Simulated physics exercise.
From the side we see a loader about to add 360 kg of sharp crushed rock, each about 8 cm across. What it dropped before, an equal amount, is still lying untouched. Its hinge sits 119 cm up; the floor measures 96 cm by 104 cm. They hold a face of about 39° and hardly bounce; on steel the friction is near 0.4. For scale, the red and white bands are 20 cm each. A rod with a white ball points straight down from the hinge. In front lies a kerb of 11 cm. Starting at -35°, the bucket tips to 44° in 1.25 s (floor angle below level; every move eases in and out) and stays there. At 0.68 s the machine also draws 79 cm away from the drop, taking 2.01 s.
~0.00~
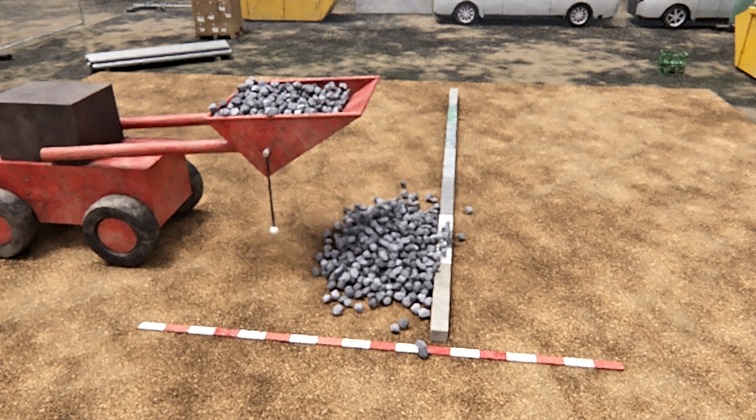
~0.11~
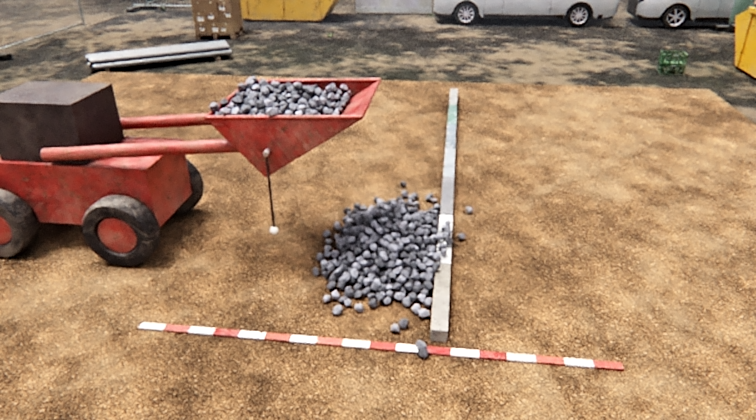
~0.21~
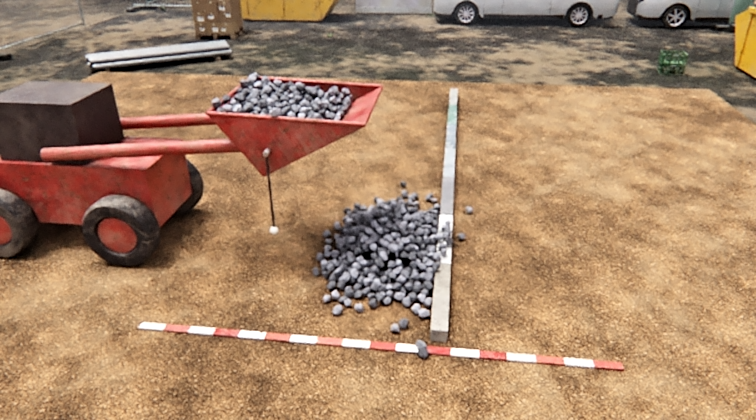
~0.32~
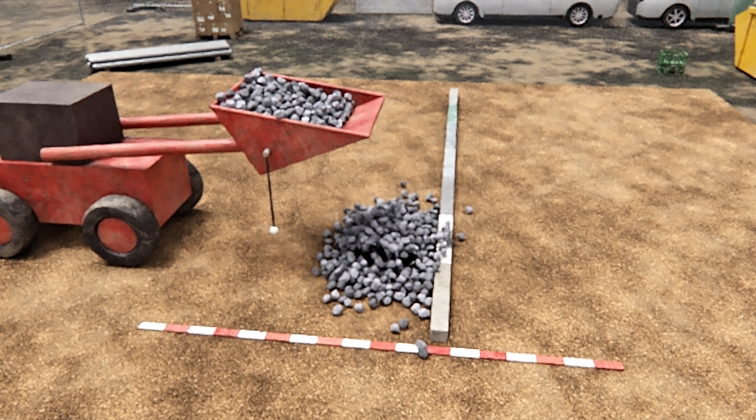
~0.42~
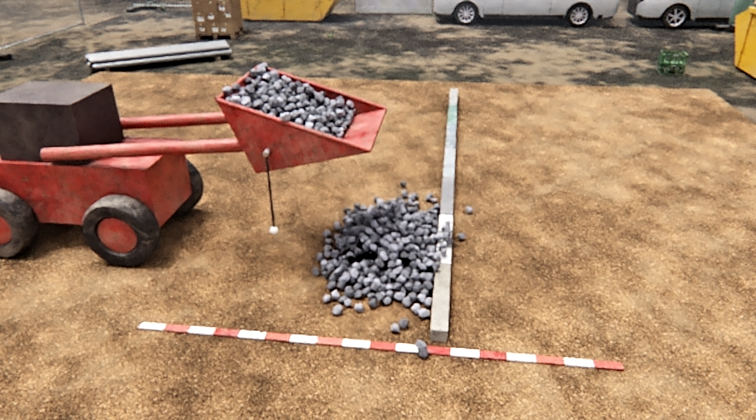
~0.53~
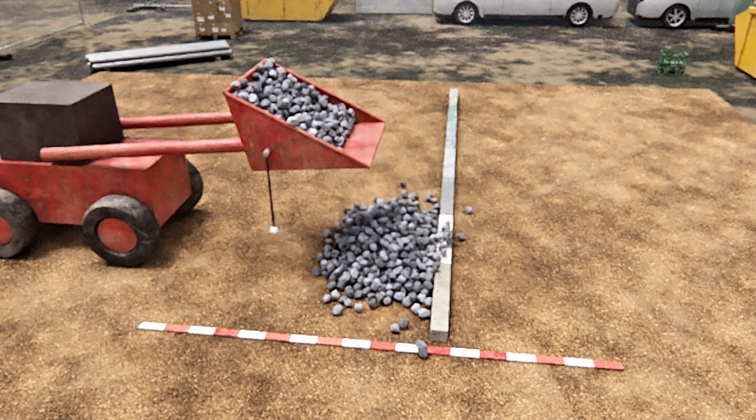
A red loader with a dark block on its back stands at the left of a brown dirt yard, seen from the side and slightly above by a still camera. Its raised bucket holds grey stones above an untouched heap against a pale kerb, behind a red-and-white striped rod. The bucket tilts steadily forward, its lip lowering rightward and its back rising, while the stones shift slightly inside.
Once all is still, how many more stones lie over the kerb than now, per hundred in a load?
Close to 0 parts in a hundred.
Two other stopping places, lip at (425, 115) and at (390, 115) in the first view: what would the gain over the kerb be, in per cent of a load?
Near 10 per cent from the first place, 0 from the second.
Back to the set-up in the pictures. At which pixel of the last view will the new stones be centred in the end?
Around (335, 237).
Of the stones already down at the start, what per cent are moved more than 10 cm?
About 0 per cent.
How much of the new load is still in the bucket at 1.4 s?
Roughly 45 per cent is still inside.
After 0.9 s the floor is at 32°; in per cent of one load, 99 in the bucket, 100 on this side of the kerb; the foremost stones are at (451, 232).
After 1.4 s the floor is at 44°; in per cent of one load, 44 in the bucket, 156 on this side of the kerb; the foremost stones are at (451, 232).
After 3.1 s the floor is at 44°; in per cent of one load, 0 in the bucket, 200 on this side of the kerb; the foremost stones are at (451, 232).
After 5.8 s the floor is at 44°; in per cent of one load, 0 in the bucket, 200 on this side of the kerb; the foremost stones are at (451, 232). Net gain over the kerb, 0.
